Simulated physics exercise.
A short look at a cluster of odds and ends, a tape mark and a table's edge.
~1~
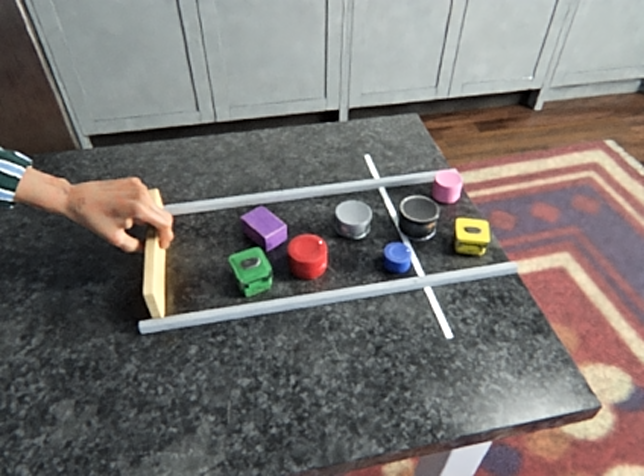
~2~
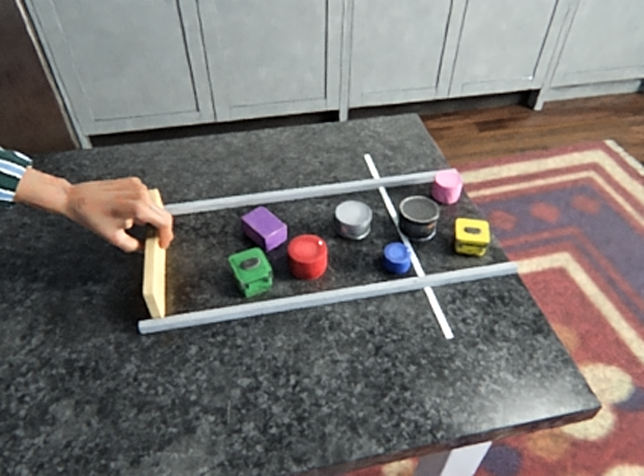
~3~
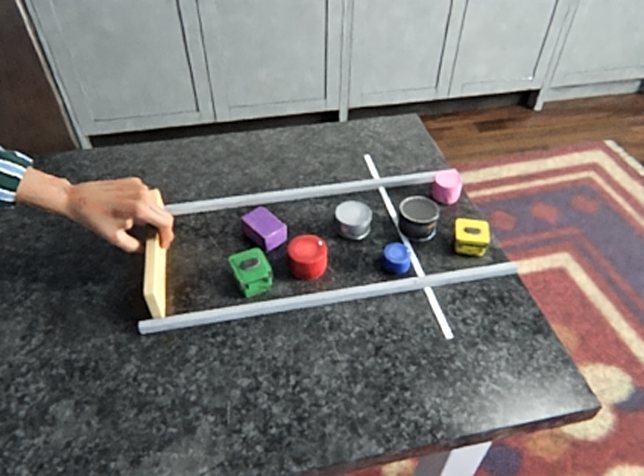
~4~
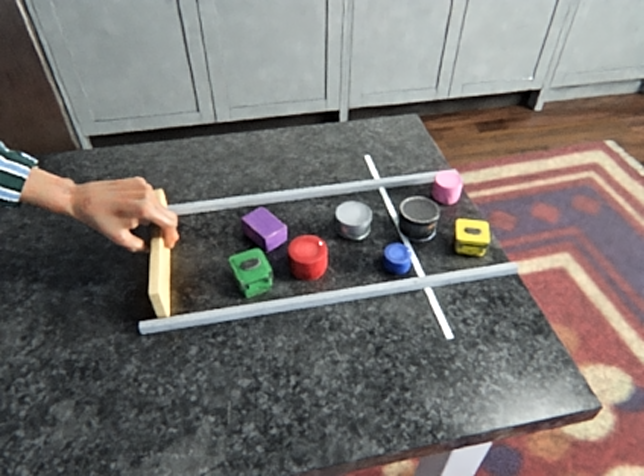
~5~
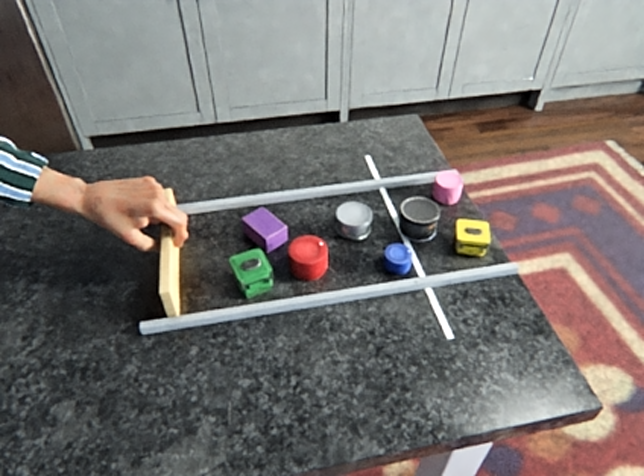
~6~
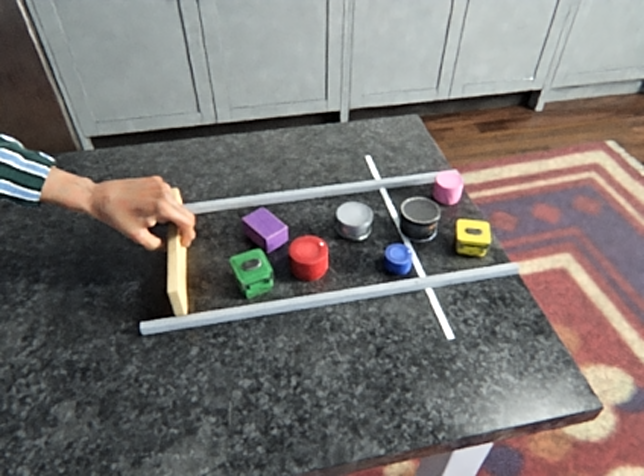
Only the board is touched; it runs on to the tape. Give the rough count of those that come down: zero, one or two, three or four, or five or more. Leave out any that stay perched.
As it turns out, the number that fall off is zero.
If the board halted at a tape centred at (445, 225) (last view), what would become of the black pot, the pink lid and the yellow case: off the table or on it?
The black pot goes over; the pink lid survives; the yellow case comes down.
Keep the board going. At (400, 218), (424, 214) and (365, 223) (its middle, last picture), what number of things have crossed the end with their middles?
It would be 0, 2 and 0.
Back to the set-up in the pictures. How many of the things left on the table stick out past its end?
The number is 2.
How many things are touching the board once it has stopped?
That makes 2.
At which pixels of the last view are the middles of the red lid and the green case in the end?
About (457, 233), and the other about (430, 248).
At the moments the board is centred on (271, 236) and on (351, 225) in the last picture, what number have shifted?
First 3, then 6.
Early on, none off yet; pink lid at rest near (448, 188); yellow case at rest near (471, 239); black pot at rest near (419, 220).
Finally, the number that fall off is zero.
